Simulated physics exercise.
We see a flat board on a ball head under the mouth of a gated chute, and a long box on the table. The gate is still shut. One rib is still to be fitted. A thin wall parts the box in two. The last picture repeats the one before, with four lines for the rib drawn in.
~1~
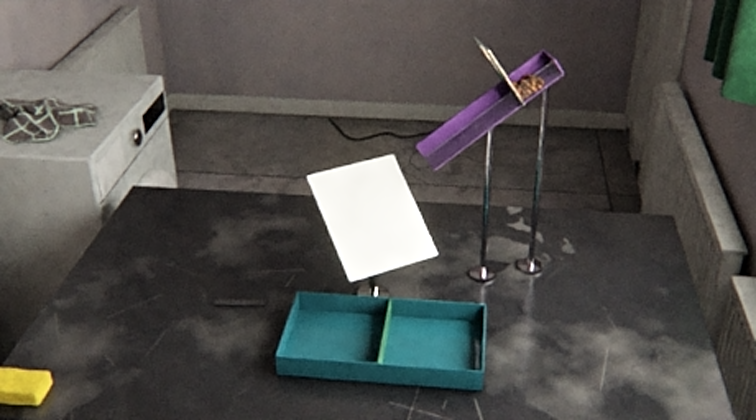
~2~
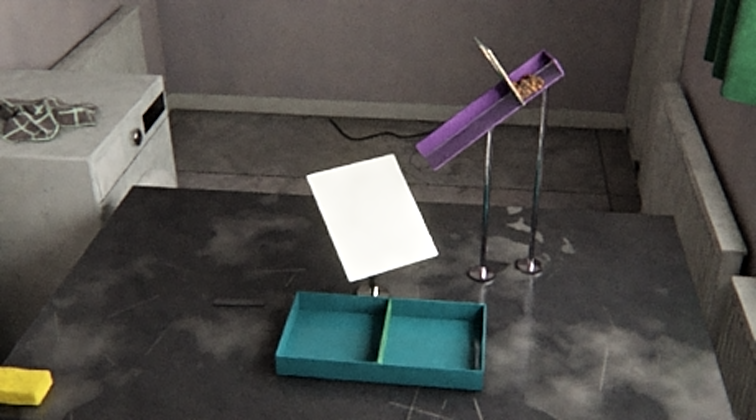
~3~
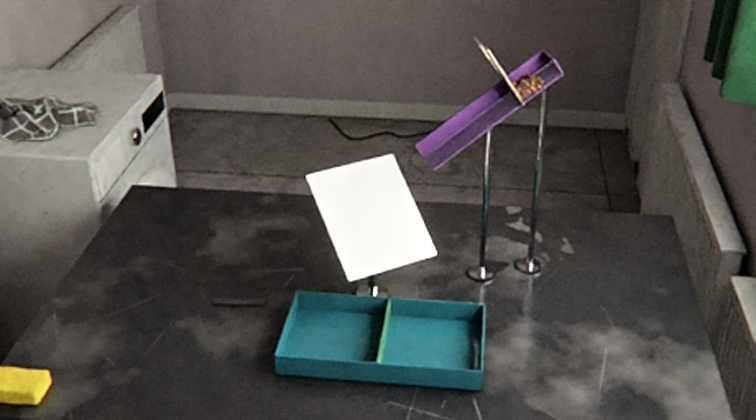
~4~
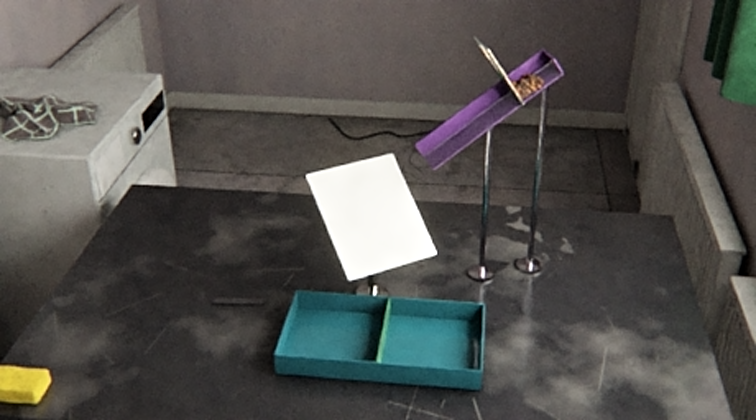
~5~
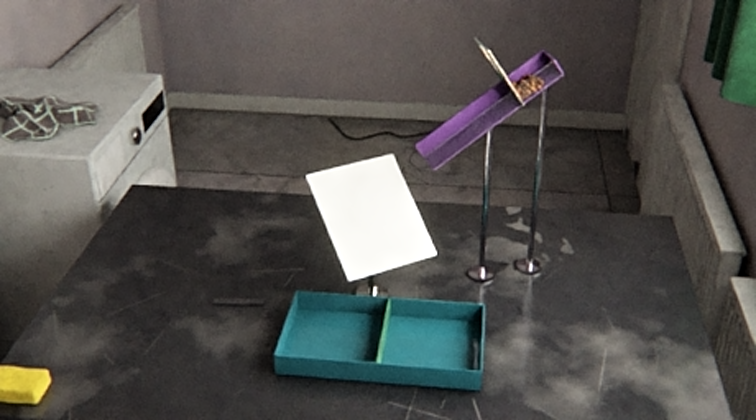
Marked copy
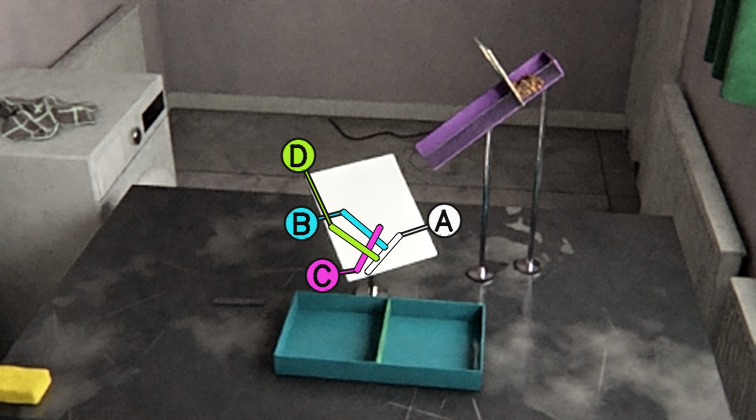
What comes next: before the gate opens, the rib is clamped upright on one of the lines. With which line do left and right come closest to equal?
Best: C.
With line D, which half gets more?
Right.
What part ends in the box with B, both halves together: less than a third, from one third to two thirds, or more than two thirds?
It is more than two thirds.
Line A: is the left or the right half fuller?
Left.
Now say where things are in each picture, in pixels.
Load behind the gate at (525, 87), cereal balls; lip of the chute at (429, 165), sloping gently, in the first picture.
Middle of the board at (372, 215), tilted fairly steeply; middle of its low edge at (395, 267); of its high edge at (351, 165), in the second picture.
Front corners of the box at (275, 355) and (482, 371); front end of its middle wall at (377, 363); gate still shut at (505, 81), in the third picture.
Middle of the load at (525, 87); lip at (429, 164), in the fourth picture.
Middle of the load at (525, 88); lip at (429, 165), in the fifth picture.
On the marked copy, line A from (399, 235) to (367, 271); line B from (343, 212) to (384, 246); line C from (379, 227) to (357, 270); line D from (331, 226) to (376, 258).
With A, of what is caught, nearly all in the left half, a small part in the right.
With B, of what is caught, a stray few in the left half, nearly all in the right.
With C, of what is caught, about two thirds in the left half, about a third in the right.
With D, of what is caught, a small part in the left half, nearly all in the right.
